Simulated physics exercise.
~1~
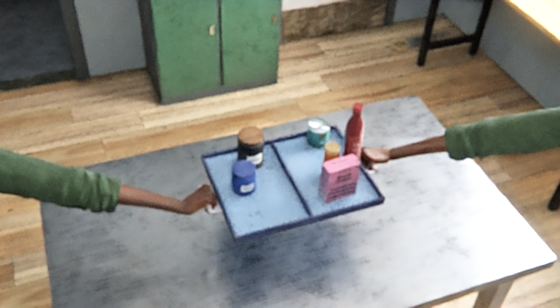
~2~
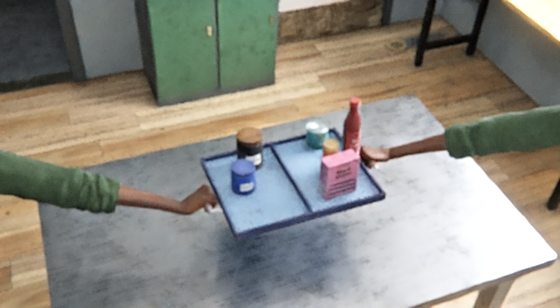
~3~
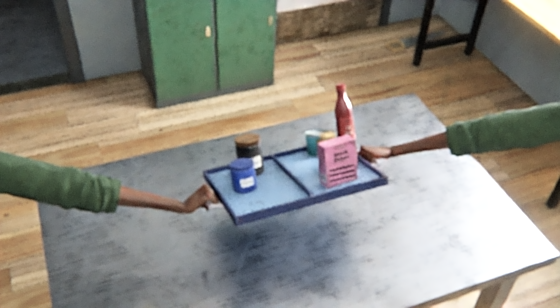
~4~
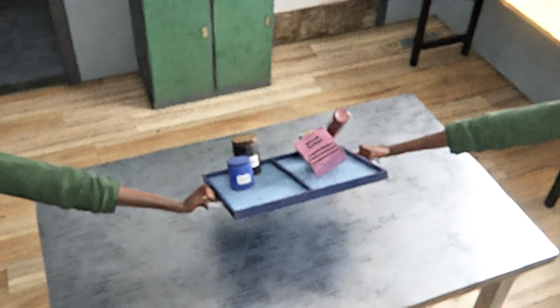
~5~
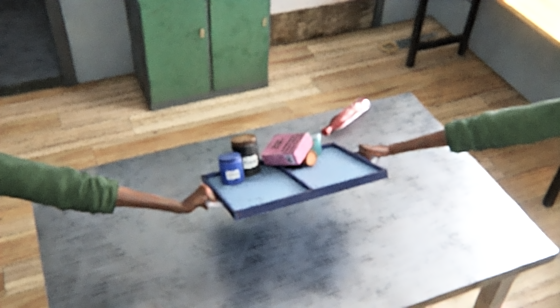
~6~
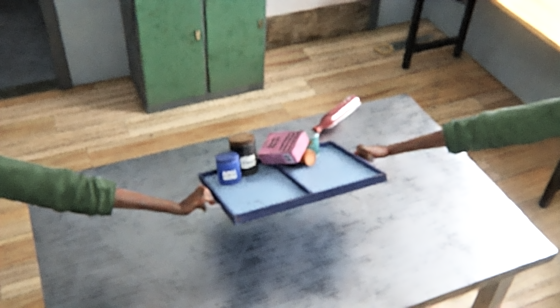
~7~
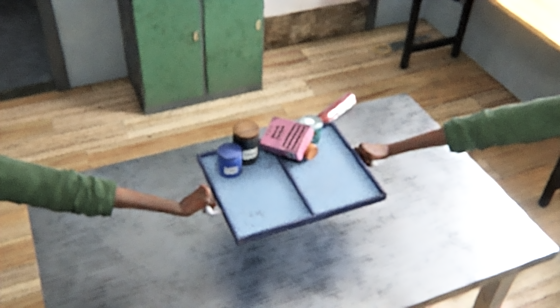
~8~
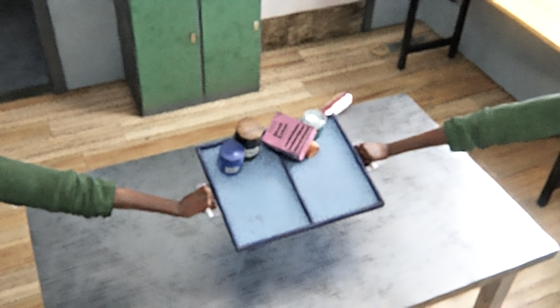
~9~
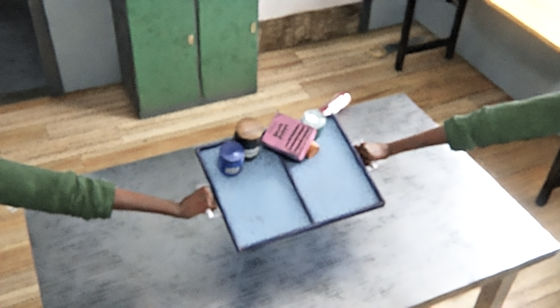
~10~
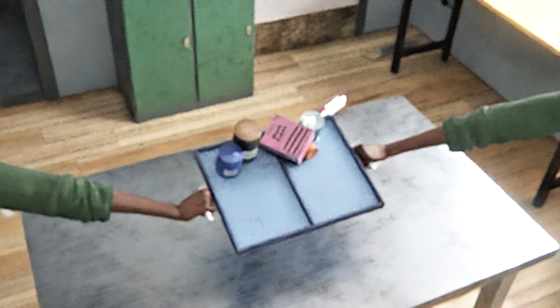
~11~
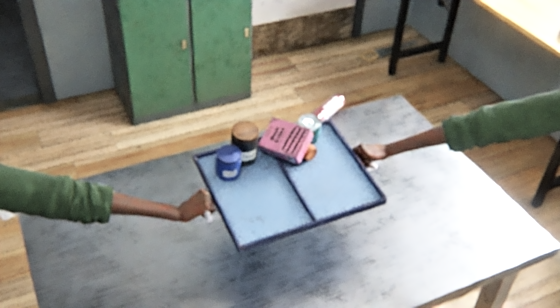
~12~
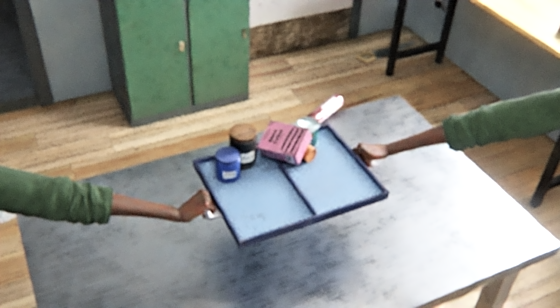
The clip shows two hands tilting a blue tray of containers away over a table, toppling a pink packet and a small orange container while a red bottle tips off. The tray swings back toward the near side, then eases toward level, with the jars and turquoise tin still aboard.
